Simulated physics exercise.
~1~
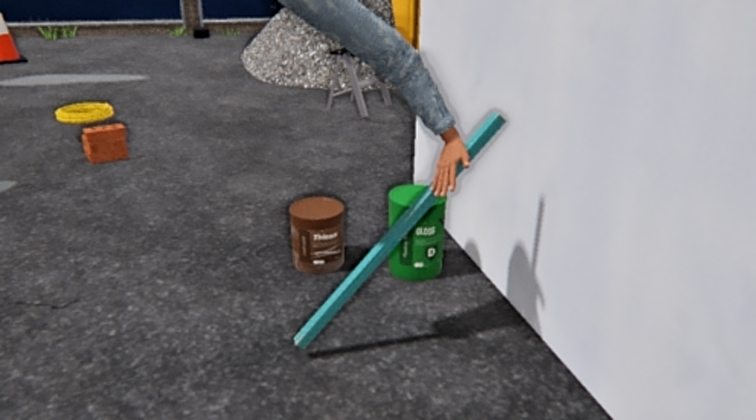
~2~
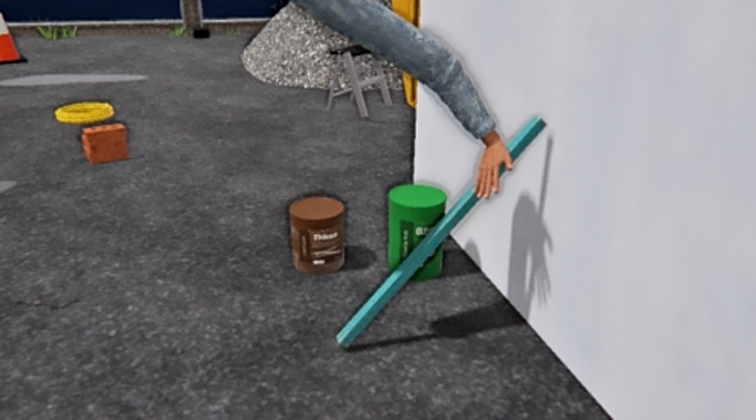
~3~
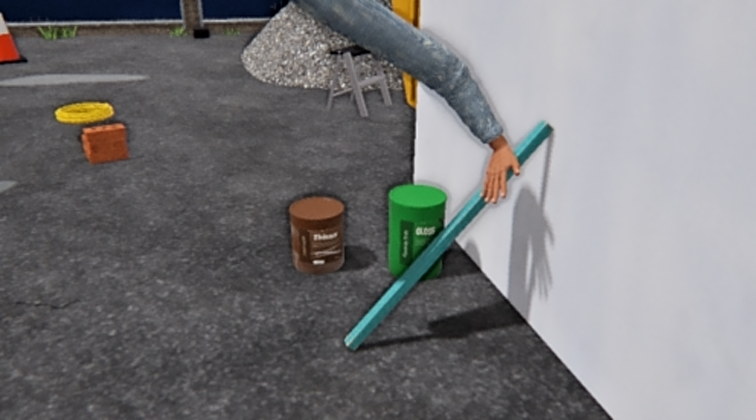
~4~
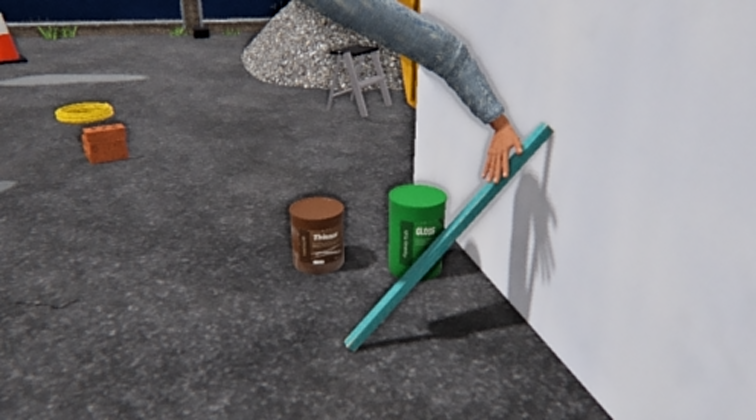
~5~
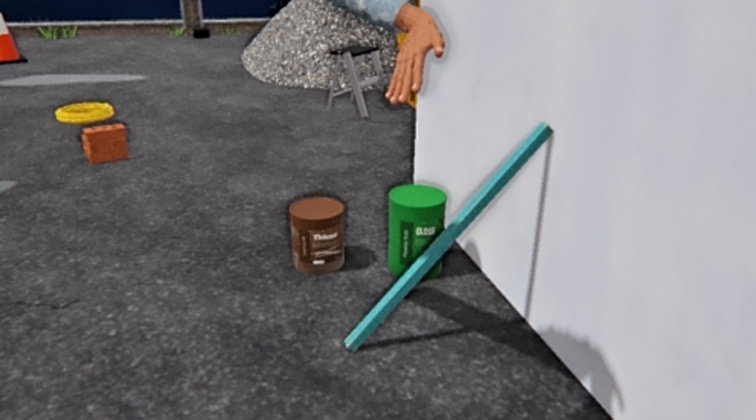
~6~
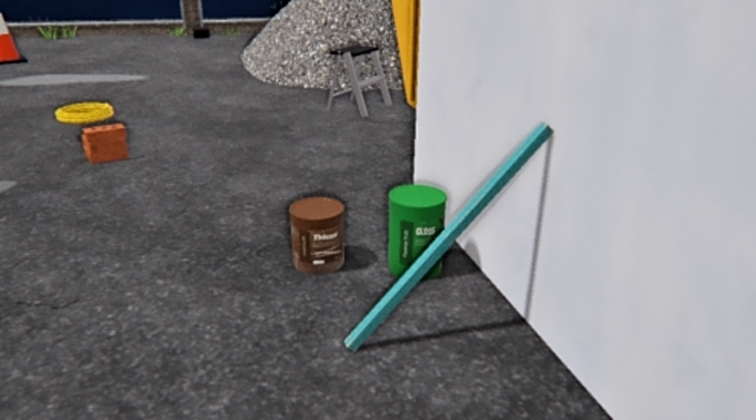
In the video, a hand moves a slanted turquoise pole to the right until it leans against a white wall, in front of a green pail and beside a brown one. The hand then lets go and withdraws, and the pole stays leaning in place.
